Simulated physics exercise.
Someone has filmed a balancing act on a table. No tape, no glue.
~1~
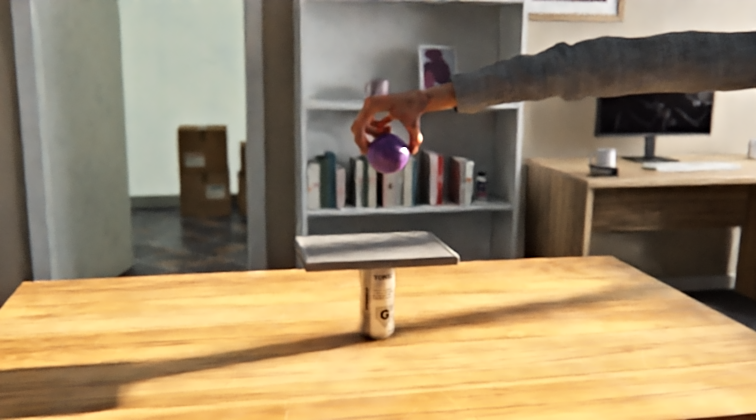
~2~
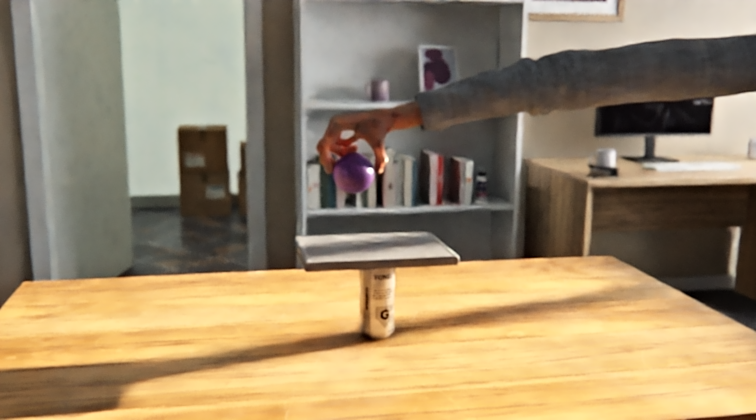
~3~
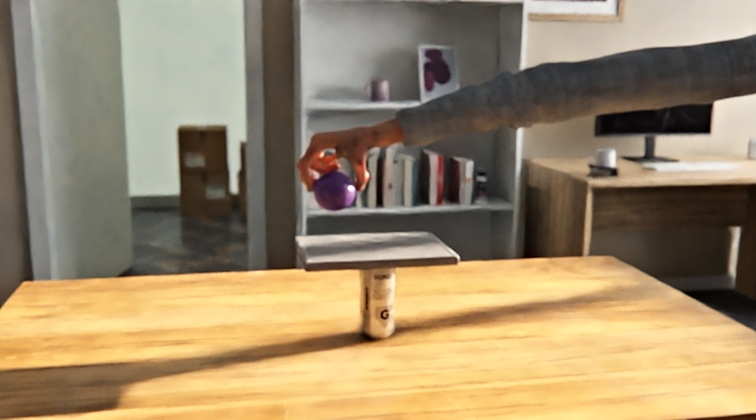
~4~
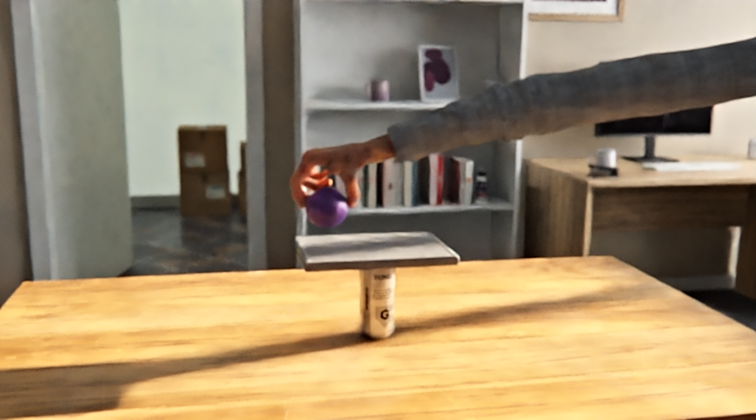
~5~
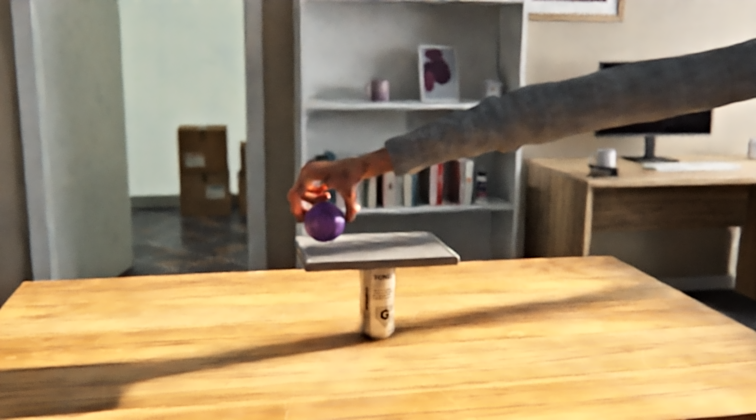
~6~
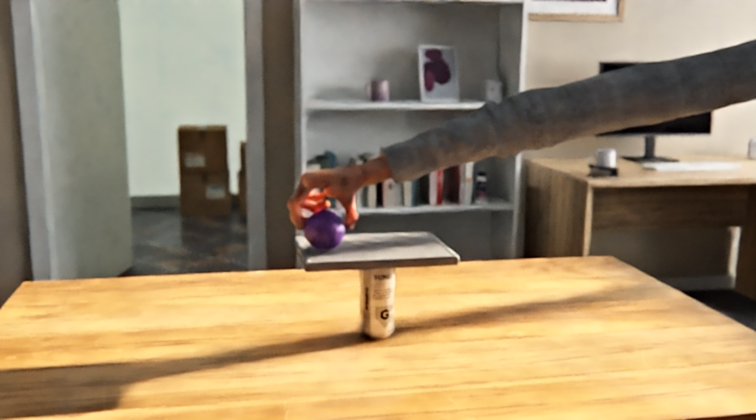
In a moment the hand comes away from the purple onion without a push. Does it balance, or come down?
It loses its balance.
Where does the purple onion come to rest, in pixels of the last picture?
At about (306, 324).
Then, 0.40 s after the last picture, purple onion now fallen; grey lid tipped 74° from how it was.
Then, 0.50 s after the last picture, grey lid on its side.
Then, 0.60 s after the last picture, grey lid now fallen.
Then, 0.70 s after the last picture, things are still on the move.
At rest, fallen, purple onion and grey lid; white can in place. Seen from the same camera at the end, purple onion near (307, 324). The stack comes apart.
